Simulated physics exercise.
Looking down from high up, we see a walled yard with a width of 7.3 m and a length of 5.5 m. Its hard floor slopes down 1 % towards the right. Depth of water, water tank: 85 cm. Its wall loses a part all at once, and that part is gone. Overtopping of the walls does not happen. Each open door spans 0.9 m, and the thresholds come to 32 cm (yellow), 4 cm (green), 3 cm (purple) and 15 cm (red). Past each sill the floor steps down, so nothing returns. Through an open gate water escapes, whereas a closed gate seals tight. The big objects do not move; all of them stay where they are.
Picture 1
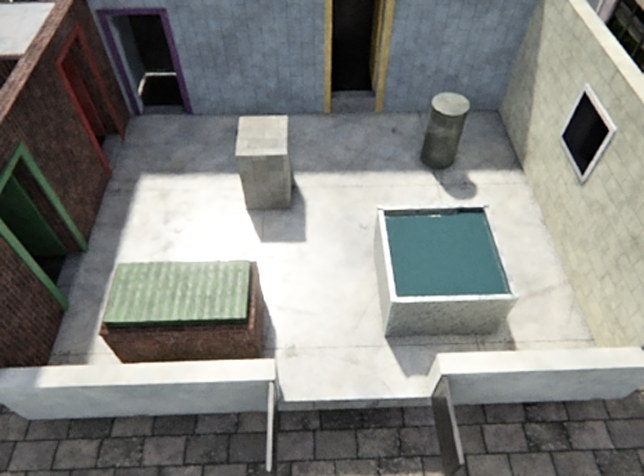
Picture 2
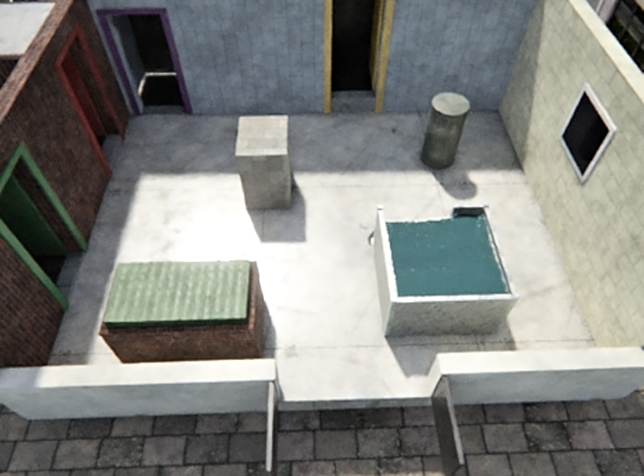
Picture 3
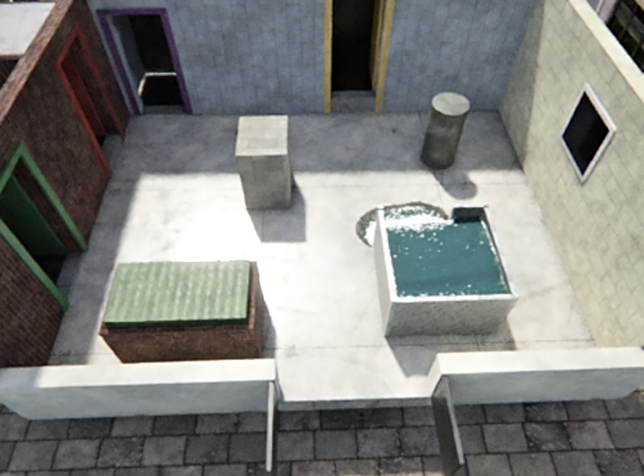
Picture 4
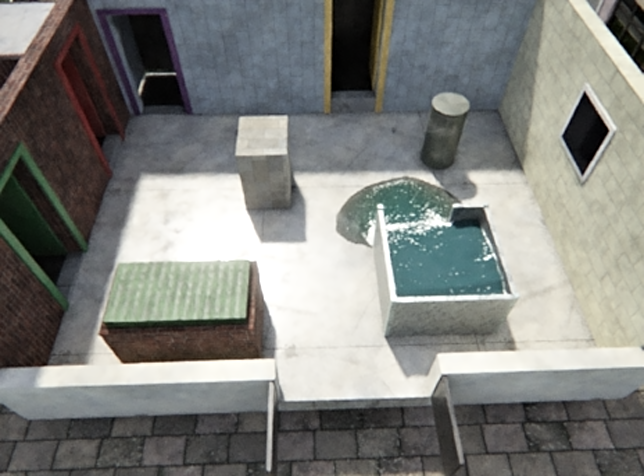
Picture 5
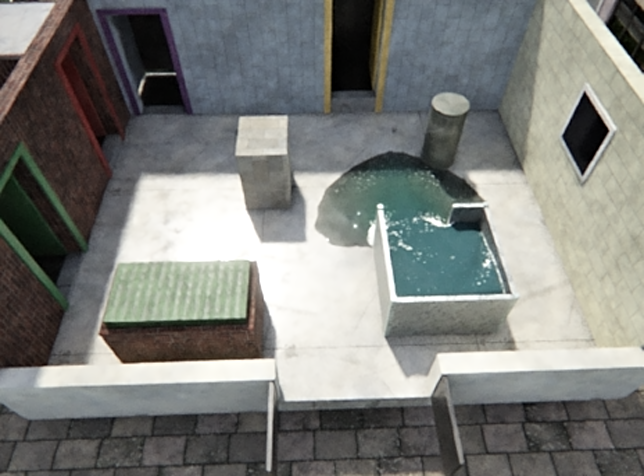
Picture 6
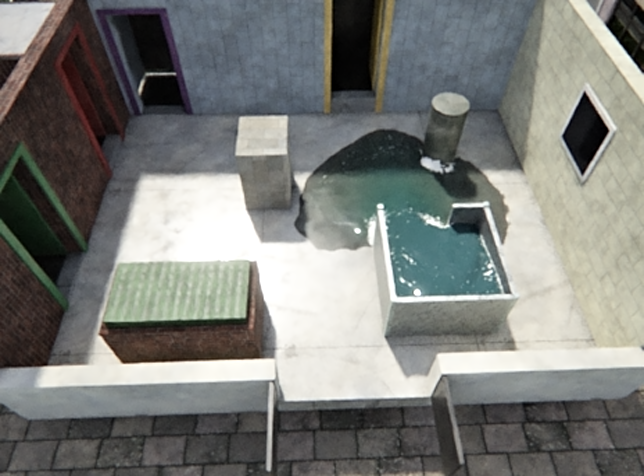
In a walled yard seen from above, a notch opens in the far side of a full water tank, and water pours through it, spreading across the pale floor around the base of a round pillar.
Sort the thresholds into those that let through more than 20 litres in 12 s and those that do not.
Sorted: Yellow door does not; green door does not; purple door lets more through; red door does not.
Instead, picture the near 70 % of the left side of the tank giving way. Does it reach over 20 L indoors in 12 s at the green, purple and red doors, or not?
Here's how it goes: Green exceeds it, purple exceeds it, red falls short.
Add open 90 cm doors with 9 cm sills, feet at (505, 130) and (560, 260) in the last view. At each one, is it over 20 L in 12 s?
Order as listed: Surpassed and respected.
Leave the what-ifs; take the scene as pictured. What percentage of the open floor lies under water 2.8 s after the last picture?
Covered: Roughly 50 %.
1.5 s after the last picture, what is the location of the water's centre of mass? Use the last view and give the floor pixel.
I'd put it close to (391, 191).
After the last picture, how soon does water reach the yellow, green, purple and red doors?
The front reaches yellow at 0.2 s, green at 3.6 s, purple at 1.5 s, red at 2.2 s.
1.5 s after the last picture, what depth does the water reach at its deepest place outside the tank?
Max depth: About 32 centimetres.
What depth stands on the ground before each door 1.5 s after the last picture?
Door by door in cm, yellow shows 27, green shows 0, purple shows 2, red shows 0.
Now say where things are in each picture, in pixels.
The first picture shows still water, 85 cm deep, in the water tank at (442, 252).
In the second picture, the front is at a hidden place, 0.6 m from the gap on the water tank's far side; 0.3 m2 of floor is under water; 85 cm left at the back of the water tank.
In the third picture, water pours out on the water tank's far side and has run 0.9 m, to a hidden place; typically 13 cm deep outside, 80 cm at the water tank's back.
In the fourth picture, water pours out on the water tank's far side and has run 1.5 m, to (415, 182); typically 9 cm deep outside, 73 cm at the water tank's back.
In the fifth picture, the front is at (403, 156), 2.1 m from the gap on the water tank's far side; 4.2 m2 of floor is under water; 73 cm left at the back of the water tank.
In the sixth picture, the front is at (380, 133), 2.8 m from the gap on the water tank's far side; 6.1 m2 of floor is under water; 67 cm left at the back of the water tank.
Then, 0.7 s after the last picture water covers 30 % of the floor and is deepest (36 cm) near (386, 115); yellow door 32 cm at the sill, 0 L in, green door not reached, purple door not reached, red door not reached.
Then, 1.5 s after the last picture water covers 35 % of the floor and is deepest (32 cm) near (377, 115); yellow door 27 cm at the sill, 0 L in, green door not reached, purple door 2 cm at the sill, 0 L in, red door not reached.
Then, 2.8 s after the last picture water covers 50 % of the floor and is deepest (20 cm) near (476, 114); yellow door 14 cm at the sill, 0 L in, green door not reached, purple door 5 cm at the sill, 0 L in, red door 15 cm at the sill, 0 L in.
Then, 6.3 s after the last picture water covers 85 % of the floor and is deepest (13 cm) near (588, 347); yellow door 7 cm at the sill, 0 L in, green door 3 cm at the sill, 0 L in, purple door 7 cm at the sill, 38 L in, red door 6 cm at the sill, 0 L in.
Then, 11.3 s after the last picture water covers 95 % of the floor and is deepest (10 cm) near (531, 208); yellow door 4 cm at the sill, 0 L in, green door 3 cm at the sill, 1 L in, purple door 3 cm at the sill, 57 L in, red door 2 cm at the sill, 0 L in.
